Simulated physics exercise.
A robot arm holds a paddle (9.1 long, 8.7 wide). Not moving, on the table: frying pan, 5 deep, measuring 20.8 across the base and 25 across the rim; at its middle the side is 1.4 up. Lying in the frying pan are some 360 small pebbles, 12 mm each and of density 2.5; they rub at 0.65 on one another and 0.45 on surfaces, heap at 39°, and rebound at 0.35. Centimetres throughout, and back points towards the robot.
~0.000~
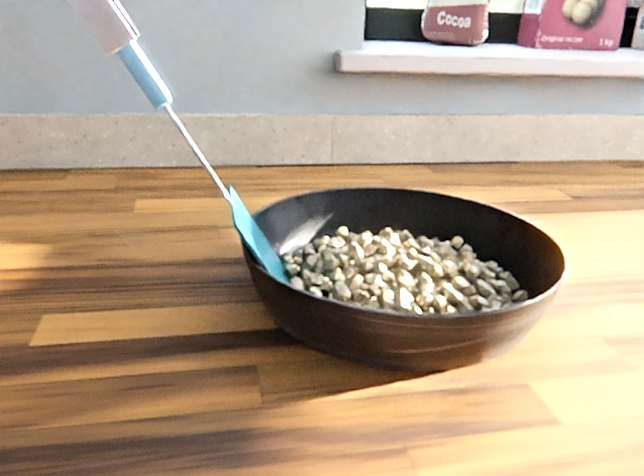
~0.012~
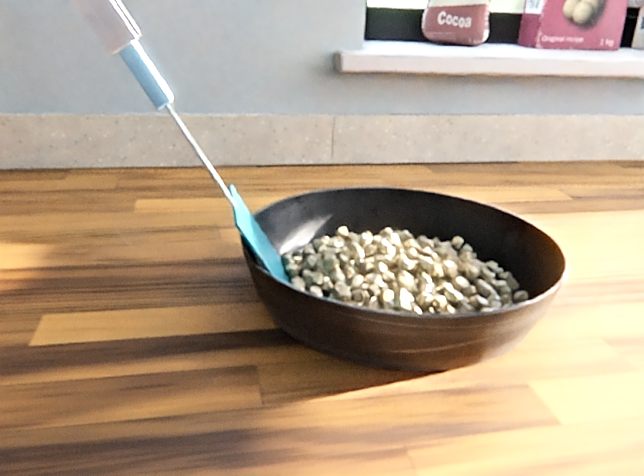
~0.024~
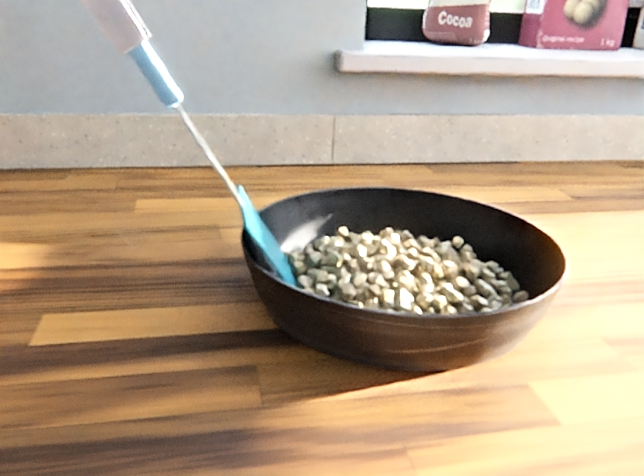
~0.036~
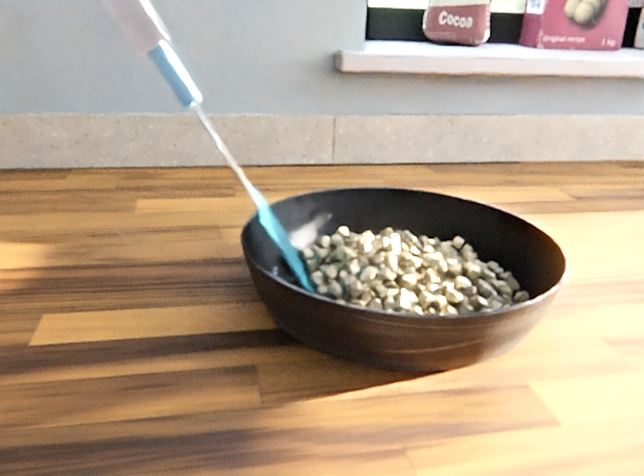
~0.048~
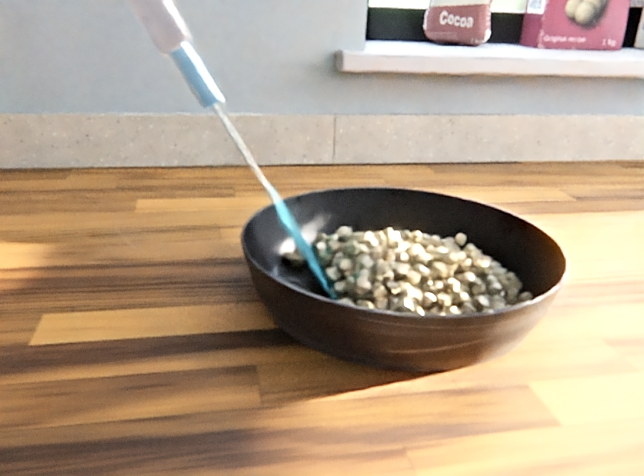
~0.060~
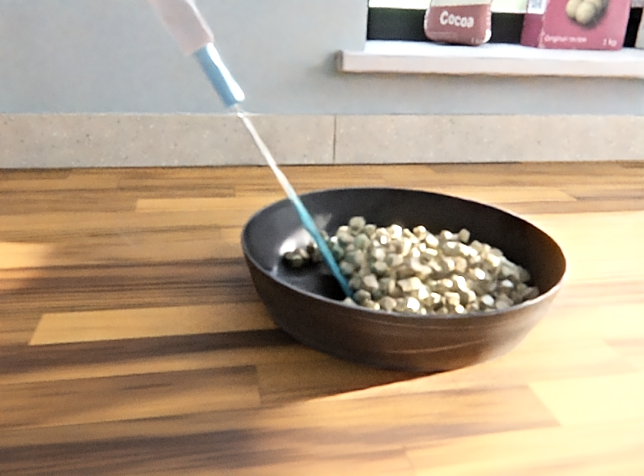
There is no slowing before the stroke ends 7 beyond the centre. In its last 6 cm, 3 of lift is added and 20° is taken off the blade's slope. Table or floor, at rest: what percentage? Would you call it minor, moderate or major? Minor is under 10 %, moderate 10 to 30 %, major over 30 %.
I would call it moderate.
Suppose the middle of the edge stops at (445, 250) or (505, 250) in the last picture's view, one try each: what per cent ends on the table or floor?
I'd say some 5 per cent, then some 30 per cent.
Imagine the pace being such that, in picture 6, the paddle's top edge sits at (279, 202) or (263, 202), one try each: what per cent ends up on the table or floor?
Roughly 10 and 0 percent.
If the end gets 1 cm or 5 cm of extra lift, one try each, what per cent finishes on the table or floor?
10 and 15 per cent.
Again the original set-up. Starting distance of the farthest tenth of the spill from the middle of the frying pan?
It comes out at close to 35 centimetres.
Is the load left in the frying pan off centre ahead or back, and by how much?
The balance point is about 5.0 cm ahead.
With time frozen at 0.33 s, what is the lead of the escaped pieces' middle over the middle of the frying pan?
The distance is about 22 cm.
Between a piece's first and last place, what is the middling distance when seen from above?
Somewhere around 5 centimetres, I'd say.
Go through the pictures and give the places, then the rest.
The first picture shows paddle top edge at (231, 203), sloping 59°; upper third of the load around (383, 268), from x 285 to 520, top at y 235; 364 in the frying pan.
The second picture shows paddle top edge at (233, 203), sloping 59°; upper third of the load around (381, 269), from x 285 to 520, top at y 235.
The third picture shows paddle top edge at (241, 203), sloping 59°; upper third of the load around (377, 269), from x 285 to 520, top at y 235.
The fourth picture shows paddle top edge at (257, 202), sloping 59°; upper third of the load around (380, 268), from x 290 to 520, top at y 230.
The fifth picture shows paddle top edge at (276, 202), sloping 59°; upper third of the load around (390, 265), from x 290 to 525, top at y 230.
The sixth picture shows paddle top edge at (295, 201), sloping 59°; upper third of the load around (402, 262), from x 290 to 530, top at y 225; 364 in the frying pan.
By 0.09 s, sloping 59°, highest piece 6 above the table; 364 in the frying pan.
By 0.12 s, sloping 53°, highest piece 7 above the table; 364 in the frying pan.
By 0.33 s, sloping 39°, highest piece 7 above the table; 316 in the frying pan, 45 on the table or floor, 3 on the blade or in flight.
By 1.38 s, sloping 39°, highest piece 5 above the table; 315 in the frying pan, 49 on the table or floor.
Final count, 315 in the frying pan, 49 on the table or floor. That is 13 % on the table or floor.
